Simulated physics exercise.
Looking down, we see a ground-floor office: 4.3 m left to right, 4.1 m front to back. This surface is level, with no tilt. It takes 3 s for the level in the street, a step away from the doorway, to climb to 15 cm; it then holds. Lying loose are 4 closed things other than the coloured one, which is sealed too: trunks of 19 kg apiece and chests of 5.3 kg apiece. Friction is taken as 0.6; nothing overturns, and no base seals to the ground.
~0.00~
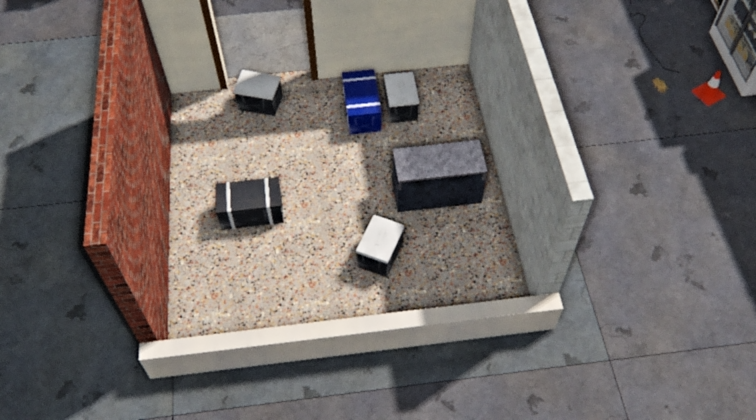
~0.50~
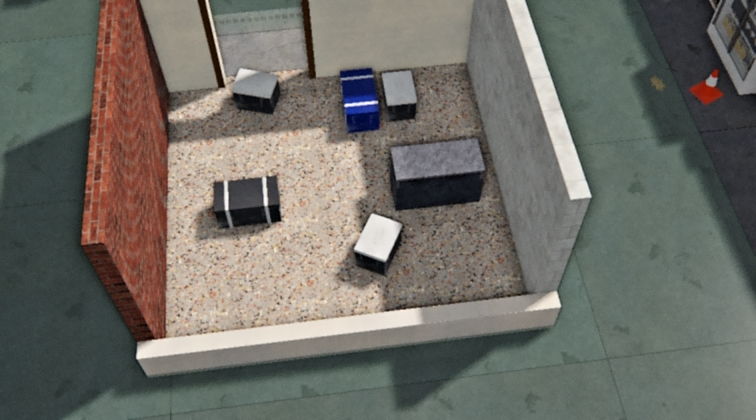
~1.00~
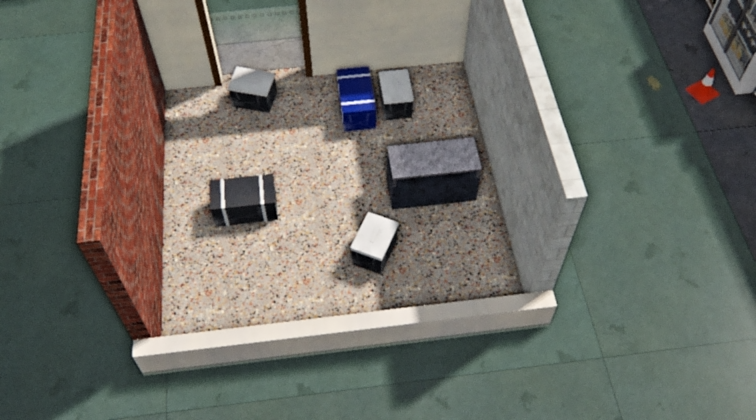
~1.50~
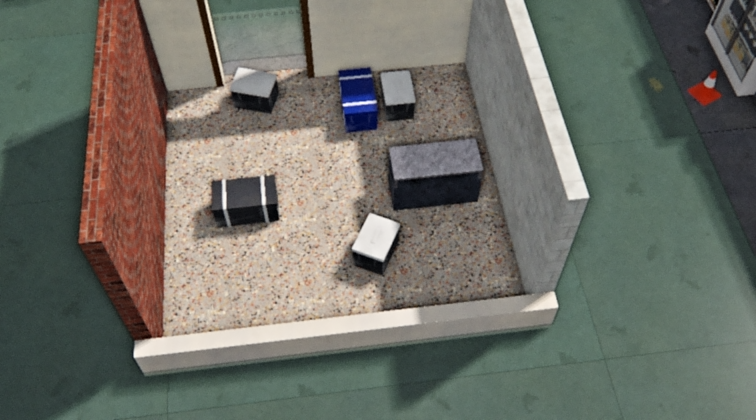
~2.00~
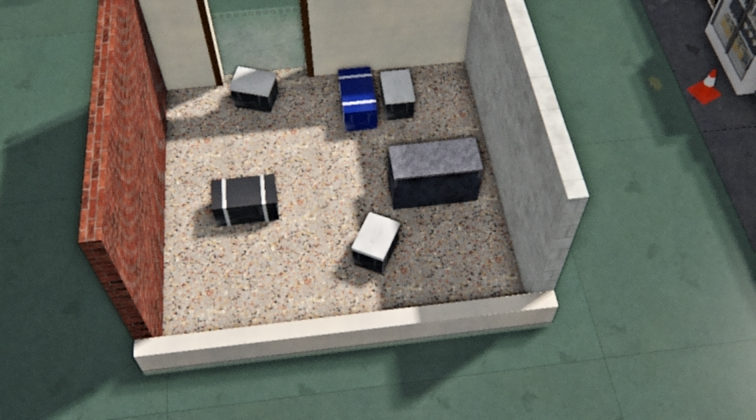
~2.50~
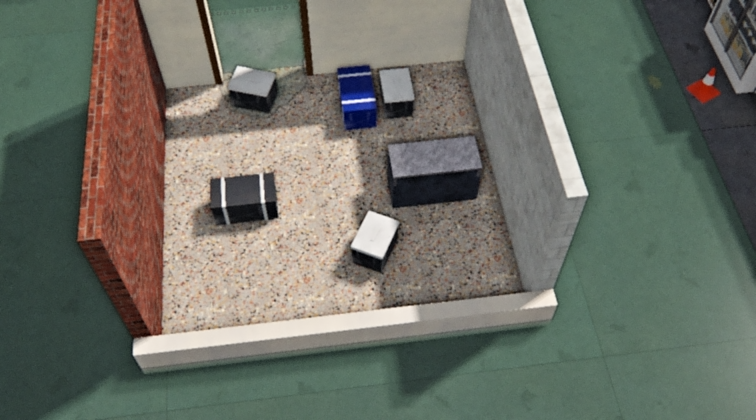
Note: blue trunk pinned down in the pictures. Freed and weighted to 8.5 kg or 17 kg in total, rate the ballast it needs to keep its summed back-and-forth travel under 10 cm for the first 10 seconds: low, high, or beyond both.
Low.
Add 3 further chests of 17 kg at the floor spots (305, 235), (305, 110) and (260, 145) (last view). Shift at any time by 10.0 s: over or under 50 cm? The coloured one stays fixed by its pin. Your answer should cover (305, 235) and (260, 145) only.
Order as asked: Stays within / goes beyond.
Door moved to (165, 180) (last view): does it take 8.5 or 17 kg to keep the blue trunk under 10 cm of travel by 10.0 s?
Note: Neither mass keeps it.
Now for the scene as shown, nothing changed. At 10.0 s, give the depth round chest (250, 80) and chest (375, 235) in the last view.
I'd put it at 5 cm and 6 cm respectively.
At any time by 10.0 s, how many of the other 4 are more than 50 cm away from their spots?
The count comes to 2.
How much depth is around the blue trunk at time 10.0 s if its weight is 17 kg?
About 2 cm.
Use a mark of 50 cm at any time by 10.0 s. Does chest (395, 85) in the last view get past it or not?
Not that far.
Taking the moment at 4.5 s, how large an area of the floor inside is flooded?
Close to 6.0 m2, I'd say.
After 3.5 s the blue trunk would be 0 cm from its start with 8.5 kg and 0 cm from its start with 17 kg; 0 cm of water round it then.
After 4.5 s the blue trunk would be 0 cm from its start with 8.5 kg and 0 cm from its start with 17 kg; 2 cm of water round it then.
After 7.0 s the blue trunk would be 0 cm from its start with 8.5 kg and 0 cm from its start with 17 kg; 2 cm of water round it then.
After 10.0 s the blue trunk would be 0 cm from its start with 8.5 kg and 0 cm from its start with 17 kg; 2 cm of water round it then.
